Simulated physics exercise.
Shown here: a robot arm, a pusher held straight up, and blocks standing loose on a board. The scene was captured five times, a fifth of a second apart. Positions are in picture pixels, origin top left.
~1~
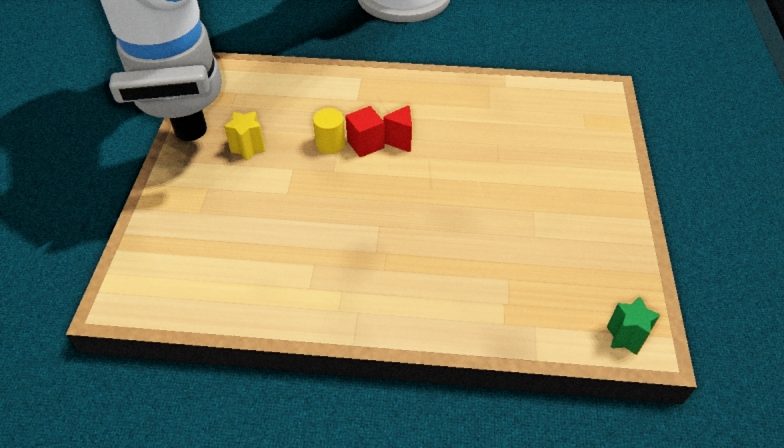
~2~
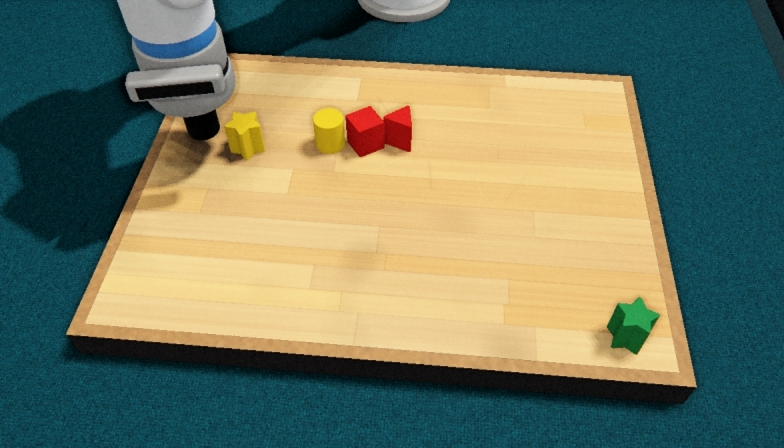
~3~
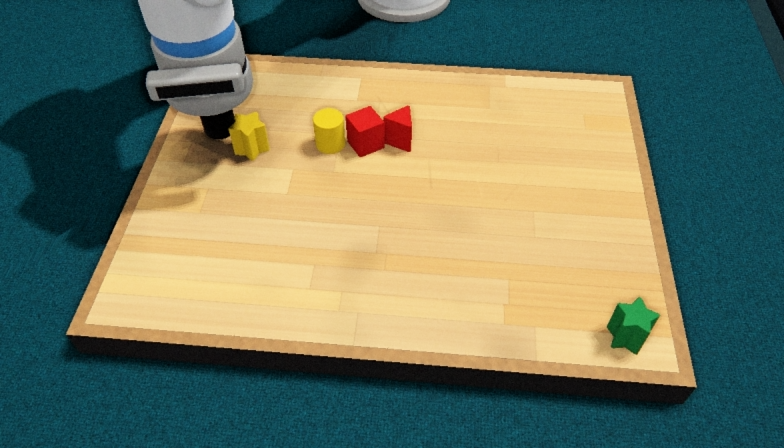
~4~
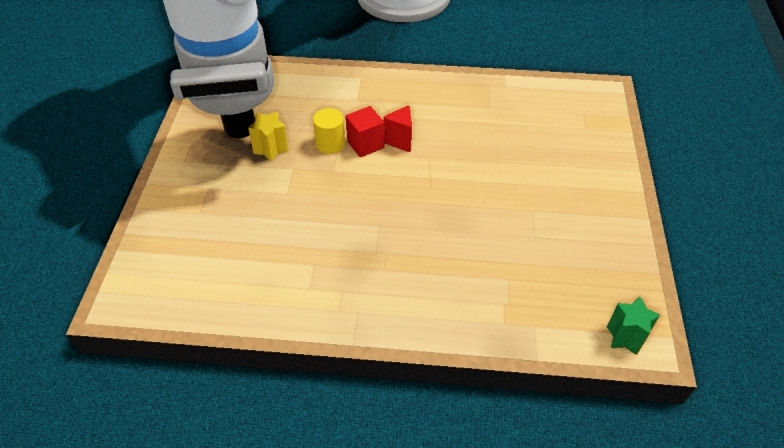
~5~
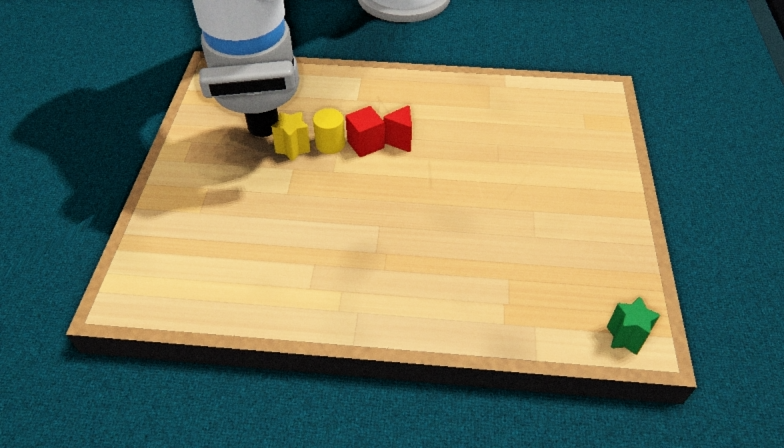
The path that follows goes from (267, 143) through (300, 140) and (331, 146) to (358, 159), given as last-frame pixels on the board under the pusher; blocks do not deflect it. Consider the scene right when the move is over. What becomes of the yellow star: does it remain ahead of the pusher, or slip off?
It stays on the pusher's front.
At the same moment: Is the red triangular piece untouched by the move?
No
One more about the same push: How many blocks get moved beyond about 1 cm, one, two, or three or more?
Of all the blocks, three or more travel more than a centimetre.
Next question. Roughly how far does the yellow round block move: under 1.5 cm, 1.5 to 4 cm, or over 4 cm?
The answer will be the long band, over 4 cm.
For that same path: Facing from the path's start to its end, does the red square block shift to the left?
I expect so.
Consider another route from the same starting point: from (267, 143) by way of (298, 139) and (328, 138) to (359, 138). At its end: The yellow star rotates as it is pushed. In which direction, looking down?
From above, clockwise.
What follows on the original path. One third of the way, pusher at (298, 125); yellow star at (320, 125), turned 15° clockwise; yellow round block at (351, 115); red square block at (382, 115), turned 40° clockwise; red triangular piece at (412, 116), turned 15° anticlockwise.
Two thirds of the way, pusher at (330, 131); yellow star at (346, 136), turned 35° clockwise; yellow round block at (362, 116); red square block at (395, 115), turned 50° clockwise; red triangular piece at (420, 116), turned 35° anticlockwise.
At the end, pusher at (357, 143); yellow star at (371, 151), turned 45° clockwise; yellow round block at (387, 126); red square block at (415, 116), turned 20° clockwise; red triangular piece at (439, 113), turned 70° anticlockwise.
